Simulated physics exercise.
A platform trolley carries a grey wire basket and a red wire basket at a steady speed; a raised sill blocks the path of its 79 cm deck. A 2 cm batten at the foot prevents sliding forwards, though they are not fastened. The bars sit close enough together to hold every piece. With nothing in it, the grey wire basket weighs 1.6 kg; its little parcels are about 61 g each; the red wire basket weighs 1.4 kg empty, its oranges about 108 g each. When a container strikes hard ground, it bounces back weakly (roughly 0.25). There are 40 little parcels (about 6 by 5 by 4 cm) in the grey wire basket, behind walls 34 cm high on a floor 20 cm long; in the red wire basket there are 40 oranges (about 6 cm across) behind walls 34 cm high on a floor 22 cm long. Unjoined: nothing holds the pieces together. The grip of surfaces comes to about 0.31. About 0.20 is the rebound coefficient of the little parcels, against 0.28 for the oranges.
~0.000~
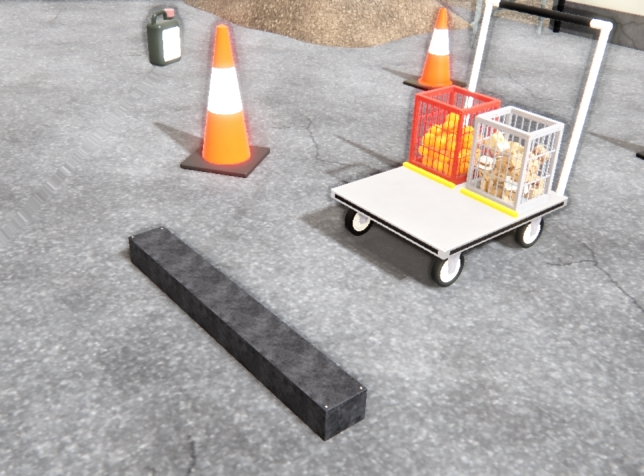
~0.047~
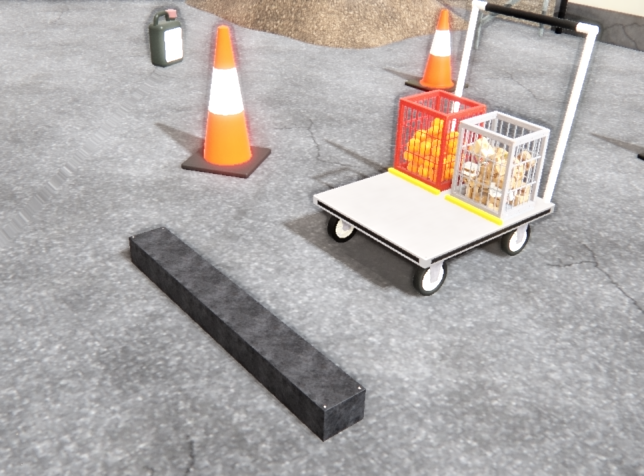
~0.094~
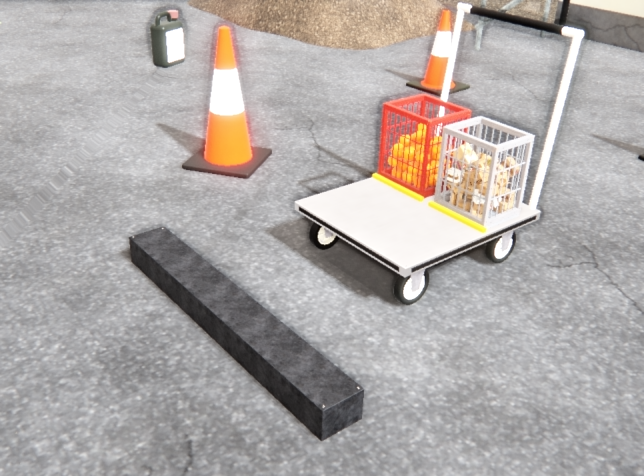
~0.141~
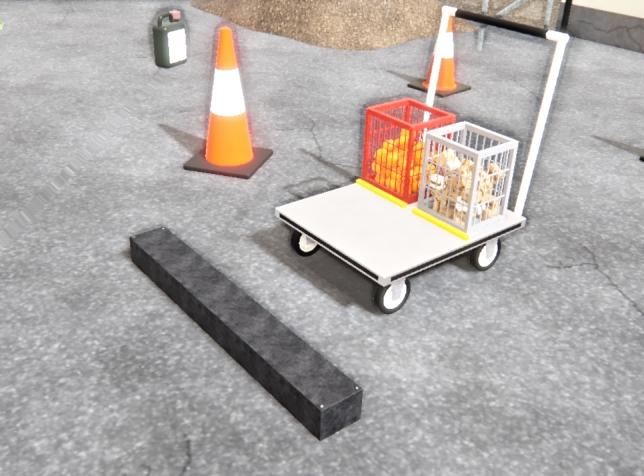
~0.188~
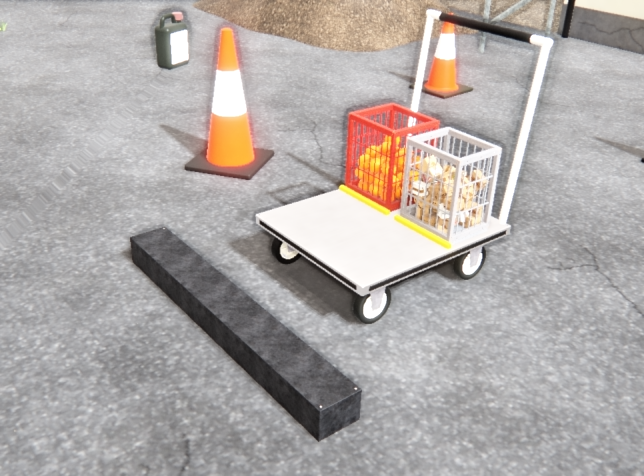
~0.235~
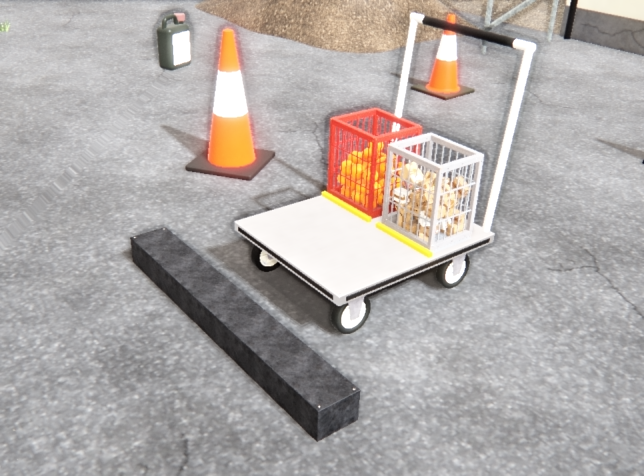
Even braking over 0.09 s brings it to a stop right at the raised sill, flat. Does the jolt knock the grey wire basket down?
My guess is it goes down.
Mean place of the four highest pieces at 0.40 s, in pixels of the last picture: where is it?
Their centre sits close to pixel (365, 180).
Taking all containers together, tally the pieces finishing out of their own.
It comes to some 8 pieces.
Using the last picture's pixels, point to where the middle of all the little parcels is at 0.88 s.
Centre approx. (334, 249).
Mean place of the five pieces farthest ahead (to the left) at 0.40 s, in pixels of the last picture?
I'd put them at about (363, 203).
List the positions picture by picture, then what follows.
In the first picture (each is followed by its nearest rim corner in this view; the camera moves round a little), grey wire basket, (531, 134); red wire basket, (464, 110); 69 cm short of the stop; none out.
In the second picture, grey wire basket, (515, 140); red wire basket, (448, 115); 59 cm short of the stop.
In the third picture, grey wire basket, (498, 146); red wire basket, (431, 120); 49 cm short of the stop.
In the fourth picture, grey wire basket, (480, 152); red wire basket, (414, 126); 39 cm short of the stop.
In the fifth picture, grey wire basket, (461, 159); red wire basket, (396, 131); 29 cm short of the stop.
In the sixth picture, grey wire basket, (442, 166); red wire basket, (377, 137); 19 cm short of the stop; none out.
After 0.28 s, the jolt starts.
After 0.40 s, the grey wire basket leans 19° with 0 of 40 out and the red wire basket leans 13° with 0 of 40 out.
After 0.58 s, the grey wire basket leans 62° with 0 of 40 out and the red wire basket leans 19° with 0 of 40 out.
After 0.88 s, the grey wire basket is down with 2 of 40 out and the red wire basket is upright with 0 of 40 out.
Outcome (at 1.32 s), the grey wire basket is down with 7 of 40 out and the red wire basket is upright with 0 of 40 out. Greatest lean of the grey wire basket, 95°.
